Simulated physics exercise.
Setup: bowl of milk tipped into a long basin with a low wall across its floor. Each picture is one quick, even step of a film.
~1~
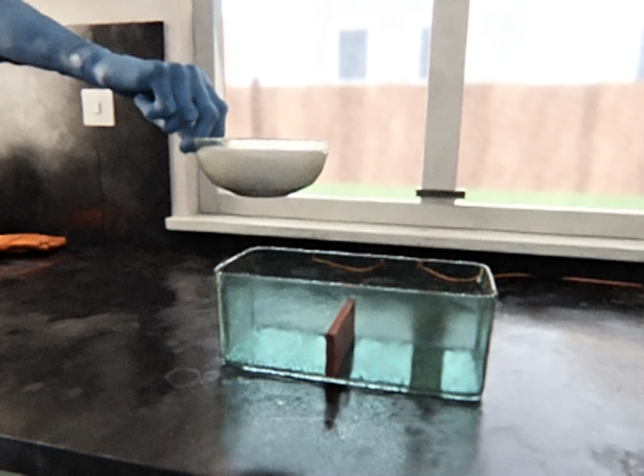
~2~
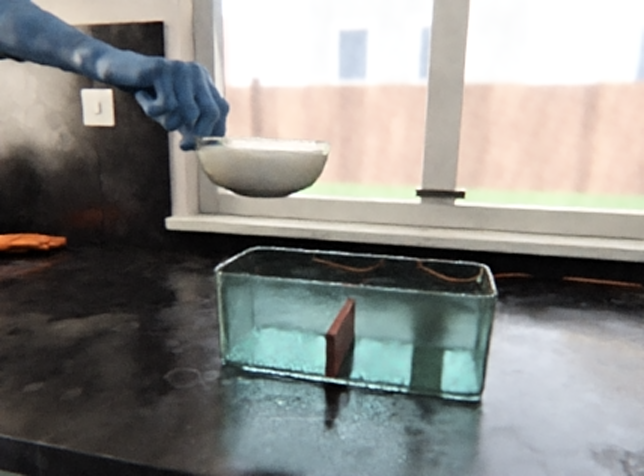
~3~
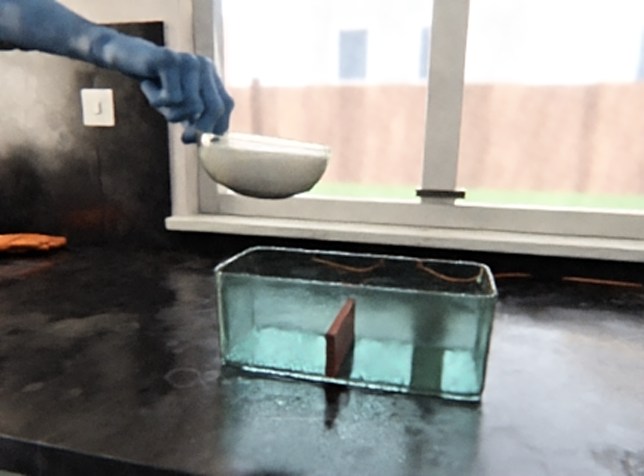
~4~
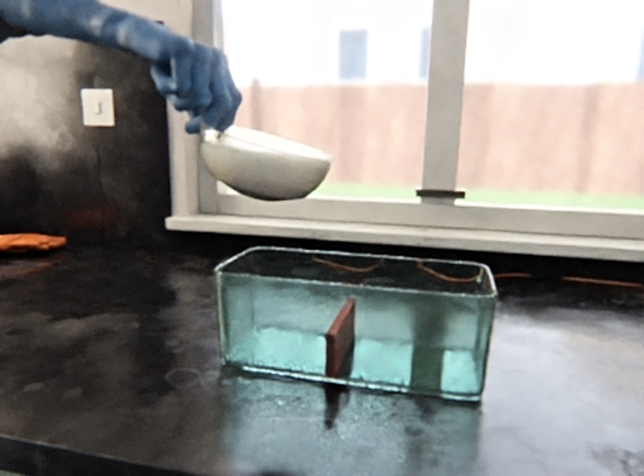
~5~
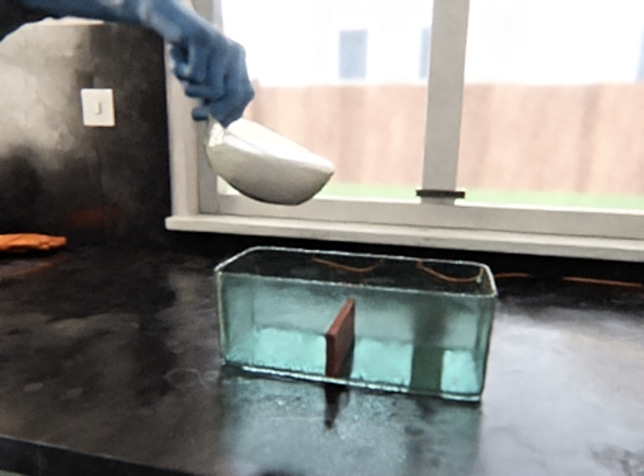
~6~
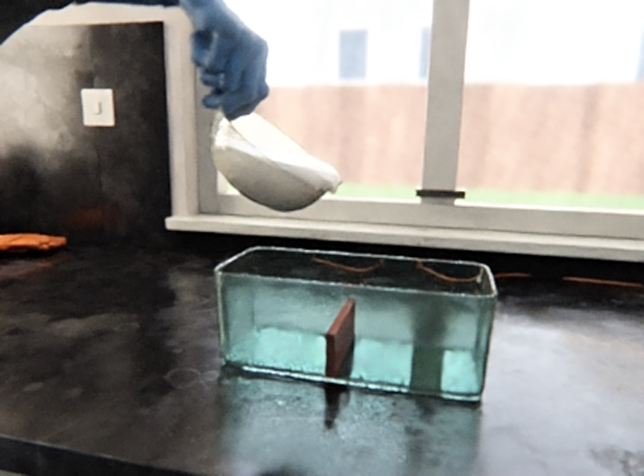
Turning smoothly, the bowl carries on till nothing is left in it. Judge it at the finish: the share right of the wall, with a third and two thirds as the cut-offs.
At the finish, the right of the wall has a third to two thirds.
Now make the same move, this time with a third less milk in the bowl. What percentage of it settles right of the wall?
Estimated share: Close to 55 per cent.
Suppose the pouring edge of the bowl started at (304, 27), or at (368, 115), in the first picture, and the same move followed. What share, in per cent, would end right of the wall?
50 and 75 in a hundred.
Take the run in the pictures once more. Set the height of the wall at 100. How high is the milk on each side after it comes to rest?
On the left it is 30 per cent, on the right 40.
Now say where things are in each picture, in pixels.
Tilt 0°; pouring edge (327, 142); surface from (208, 147) to (326, 150); the long basin's rim runs from (234, 260) to (491, 281); the wall's top is at (342, 315), in the first frame.
Tilt 2°; pouring edge (328, 145); surface from (208, 146) to (327, 151), in the second frame.
Tilt 7°; pouring edge (330, 151); surface from (209, 143) to (328, 154), in the third frame.
Tilt 15°; pouring edge (331, 161); surface from (212, 140) to (331, 158), in the fourth frame.
Tilt 26°; pouring edge (331, 175); surface from (216, 138) to (328, 167); 3 per cent is over the edge, in the fifth frame.
Tilt 38°; pouring edge (327, 190); surface from (221, 140) to (316, 171); 10 per cent is over the edge, in the sixth frame.
A moment on, the bowl is tipped right over and 4 per cent is still to pour, 20 is left of the wall and 56 right of it.
Next, the bowl is tipped right over and 0 per cent is still to pour, 32 is left of the wall and 52 right of it.
Then the bowl is tipped right over and 1 per cent is still to pour, 33 is left of the wall and 56 right of it.
Later the bowl is tipped right over and 0 per cent is still to pour, 36 is left of the wall and 58 right of it.
In the end 36 per cent lies left of the wall, 58 right of it and 6 outside.
